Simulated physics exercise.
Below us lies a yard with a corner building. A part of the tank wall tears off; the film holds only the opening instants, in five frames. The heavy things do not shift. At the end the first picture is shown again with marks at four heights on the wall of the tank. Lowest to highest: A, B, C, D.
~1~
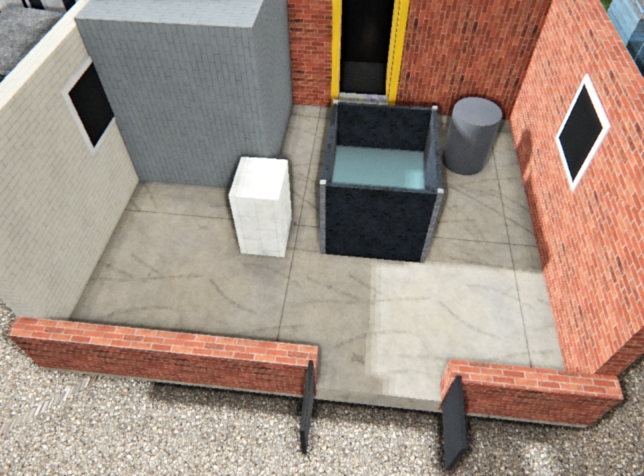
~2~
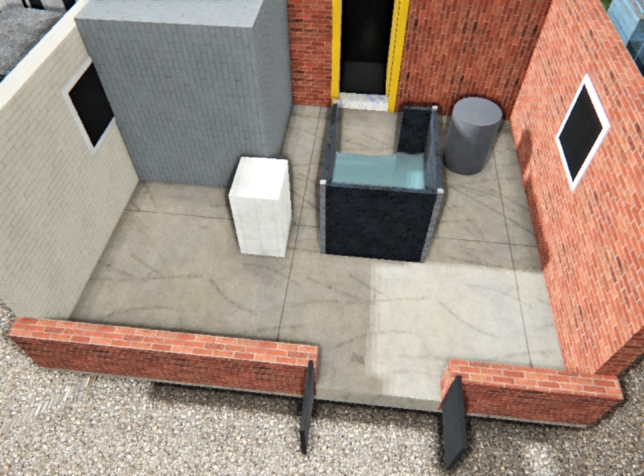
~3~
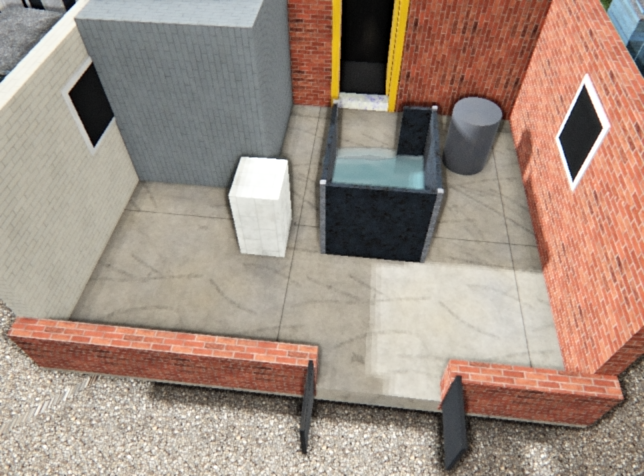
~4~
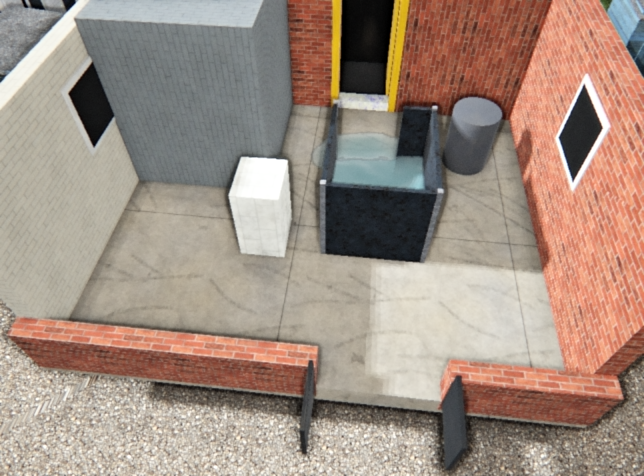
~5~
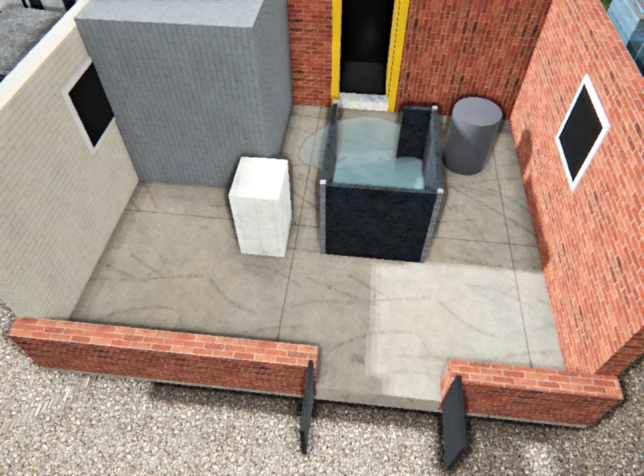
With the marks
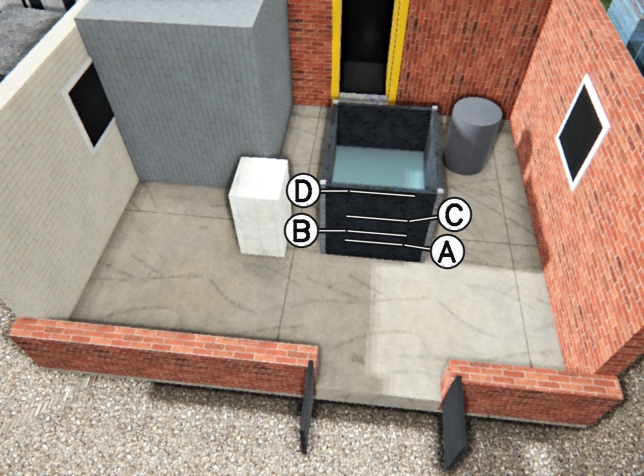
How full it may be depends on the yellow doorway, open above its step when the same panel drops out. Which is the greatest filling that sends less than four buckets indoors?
A will do.
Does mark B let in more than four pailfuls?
Yes.
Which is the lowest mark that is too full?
B it is.
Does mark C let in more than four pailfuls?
Yes, it does.
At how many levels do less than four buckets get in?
One of the four.
On the marked copy, A at (374, 242); B at (375, 233); C at (377, 218); D at (381, 193); from the bottom up A, B, C, D.
With A, a bucket or two gets in.
With B, about 9 bucketfuls get in.
With C, dozens of bucketfuls pour in.
With D, dozens of bucketfuls pour in.
